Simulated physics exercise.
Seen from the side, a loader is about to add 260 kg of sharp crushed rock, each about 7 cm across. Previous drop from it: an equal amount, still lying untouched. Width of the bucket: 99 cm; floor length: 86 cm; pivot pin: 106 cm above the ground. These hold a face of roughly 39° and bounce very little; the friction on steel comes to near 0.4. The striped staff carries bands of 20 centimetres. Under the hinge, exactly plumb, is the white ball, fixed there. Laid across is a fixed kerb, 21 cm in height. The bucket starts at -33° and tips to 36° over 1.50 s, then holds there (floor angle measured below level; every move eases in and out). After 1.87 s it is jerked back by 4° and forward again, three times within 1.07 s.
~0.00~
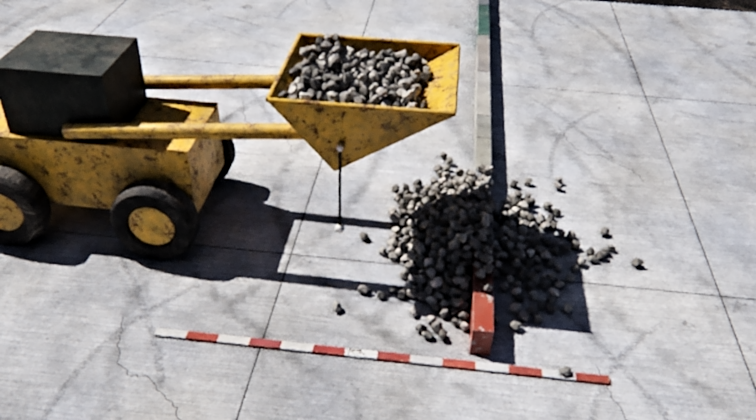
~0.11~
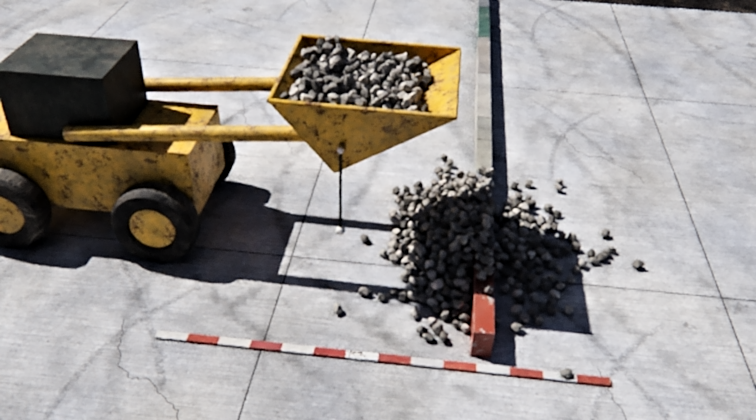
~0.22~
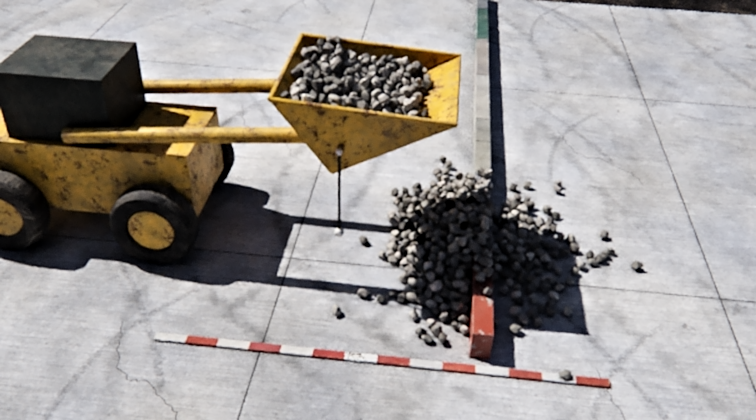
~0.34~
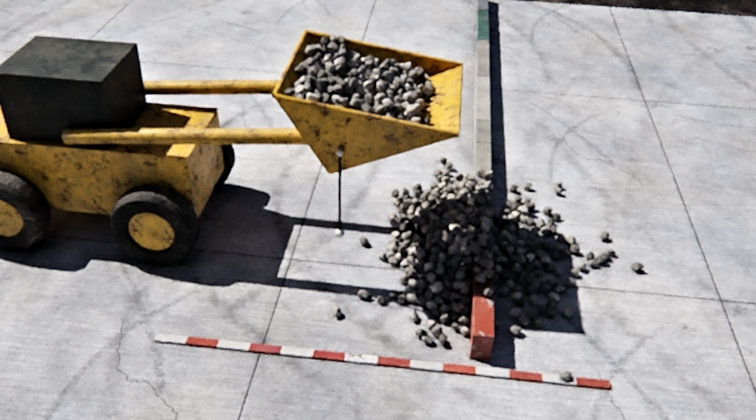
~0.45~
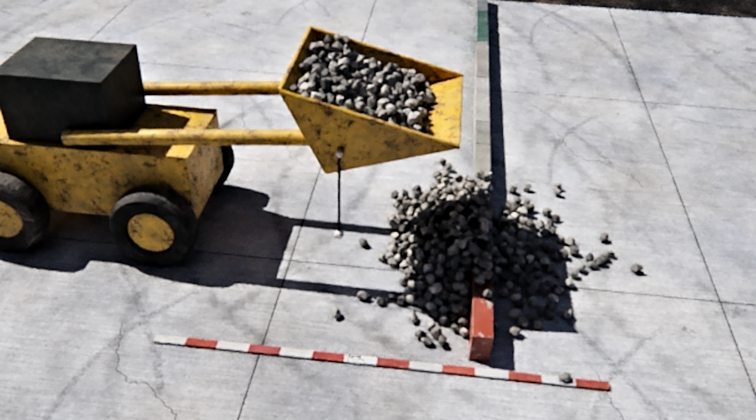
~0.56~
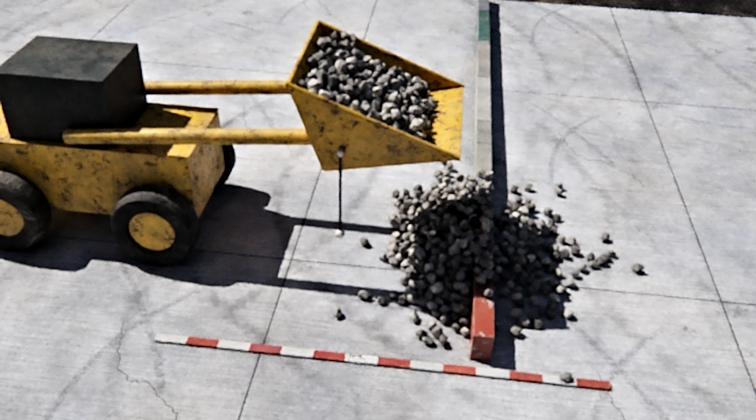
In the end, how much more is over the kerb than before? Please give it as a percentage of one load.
By the end about 21 per cent more lies there.
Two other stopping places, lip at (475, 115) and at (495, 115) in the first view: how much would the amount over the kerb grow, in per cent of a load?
First place: Roughly 45 %; second place: Roughly 75 %.
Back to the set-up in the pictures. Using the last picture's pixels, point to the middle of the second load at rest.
They settle centred around (448, 226).
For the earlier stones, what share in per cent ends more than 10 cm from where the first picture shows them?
I'd put it at about 5 per cent.
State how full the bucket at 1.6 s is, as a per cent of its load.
Around 70 in a hundred.
After 1.1 s the floor is at 25°; in per cent of one load, 100 in the bucket, 77 on this side of the kerb, 23 over the kerb; the foremost stones are at (604, 258).
After 1.6 s the floor is at 36°; in per cent of one load, 68 in the bucket, 108 on this side of the kerb, 23 over the kerb; the foremost stones are at (604, 258).
After 3.4 s the floor is at 36°; in per cent of one load, 0 in the bucket, 155 on this side of the kerb, 45 over the kerb; the foremost stones are at (608, 255).
After 5.8 s the floor is at 36°; in per cent of one load, 0 in the bucket, 155 on this side of the kerb, 45 over the kerb; the foremost stones are at (608, 255). Net gain over the kerb, 21.
